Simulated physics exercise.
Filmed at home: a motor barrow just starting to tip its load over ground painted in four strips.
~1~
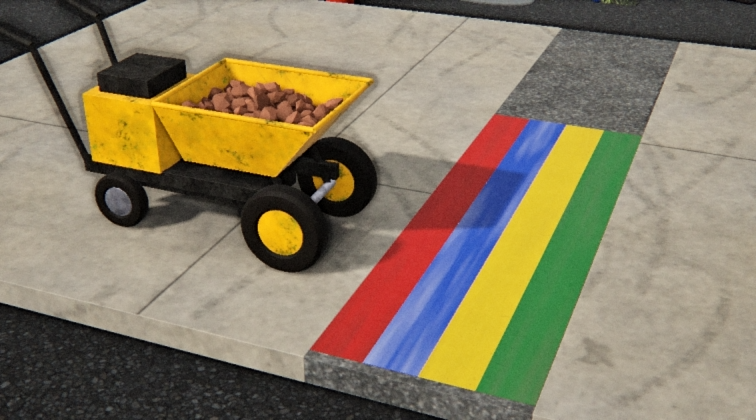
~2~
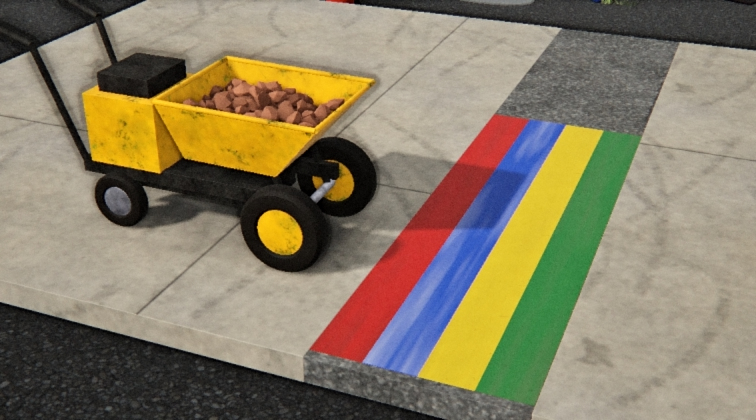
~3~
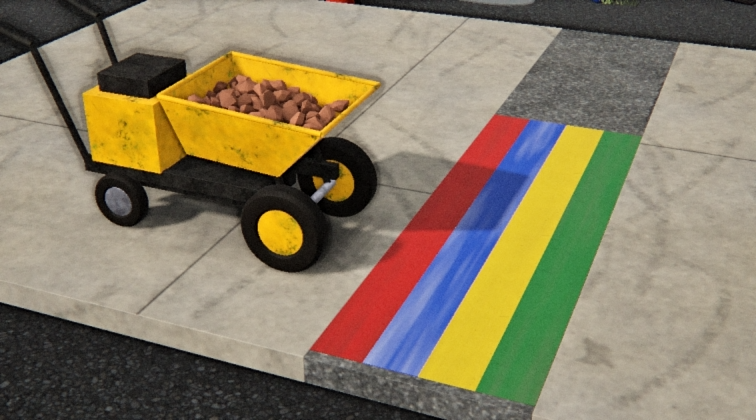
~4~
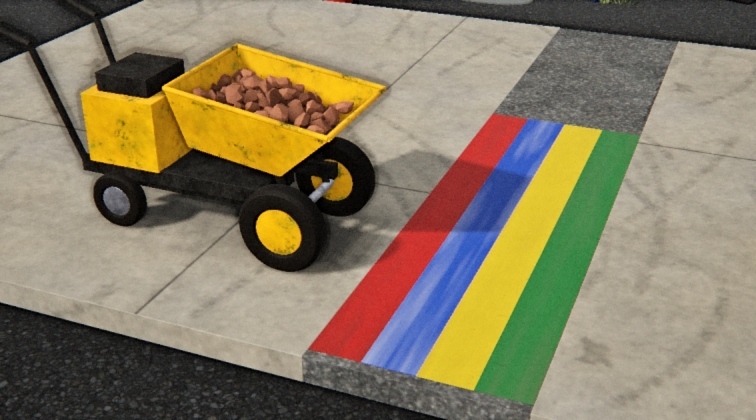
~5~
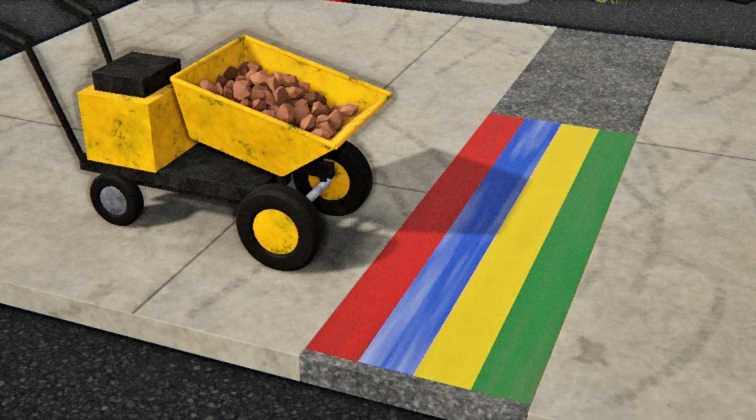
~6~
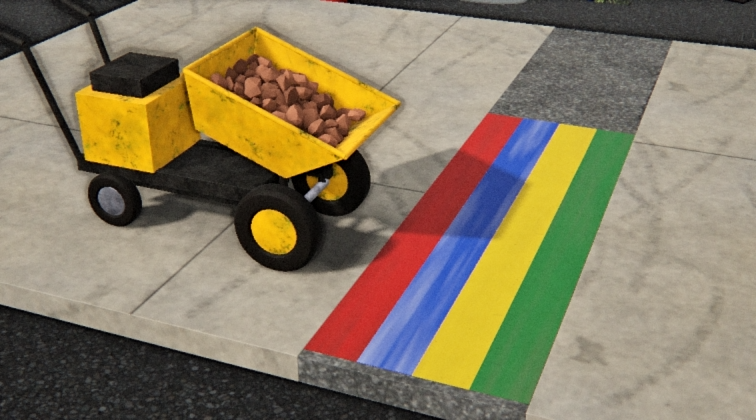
A yellow skip heaped with reddish-brown lumps of rubble sits level at first on a small black-wheeled motor barrow, seen from above on pale paving beside dark asphalt. To its right, red, blue, yellow and green strips lie side by side across the ground. The skip tilts gradually, its back rising and its front lip dipping rightward, while the wheels stay put and the view shifts very slightly.
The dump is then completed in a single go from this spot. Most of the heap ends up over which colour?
It ends up mostly over blue.
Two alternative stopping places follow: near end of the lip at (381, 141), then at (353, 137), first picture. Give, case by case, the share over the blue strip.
Near 0 % and 10 %.
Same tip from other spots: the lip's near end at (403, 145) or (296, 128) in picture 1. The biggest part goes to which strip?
First attempt: Green. Second attempt: The strip in blue.
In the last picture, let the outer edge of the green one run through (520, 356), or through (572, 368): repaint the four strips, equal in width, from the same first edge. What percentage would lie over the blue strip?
The first gives 30 %, the second 40 %.
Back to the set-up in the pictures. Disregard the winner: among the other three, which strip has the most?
Number two is that yellow strip.
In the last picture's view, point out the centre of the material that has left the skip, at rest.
The centre settles at about (465, 264).
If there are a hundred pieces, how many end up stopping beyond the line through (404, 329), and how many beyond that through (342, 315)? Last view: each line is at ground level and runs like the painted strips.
Roughly 60 per cent, then roughly 80 per cent.
Soon, skip tipped steeply; all in the skip.
A while on, skip tipped right over; about two thirds in the skip; a stray few over the red strip; about a quarter over the blue strip; a stray few over the yellow strip.
Towards the end, skip tipped right over; about a quarter in the skip; a small part over the red strip; about a third over the blue strip; about a quarter over the yellow strip; a small part over the green strip; a stray few off the paint.
Finally, skip tipped right over; about a quarter in the skip; a small part over the red strip; about a third over the blue strip; about a quarter over the yellow strip; a small part over the green strip; a stray few off the paint.
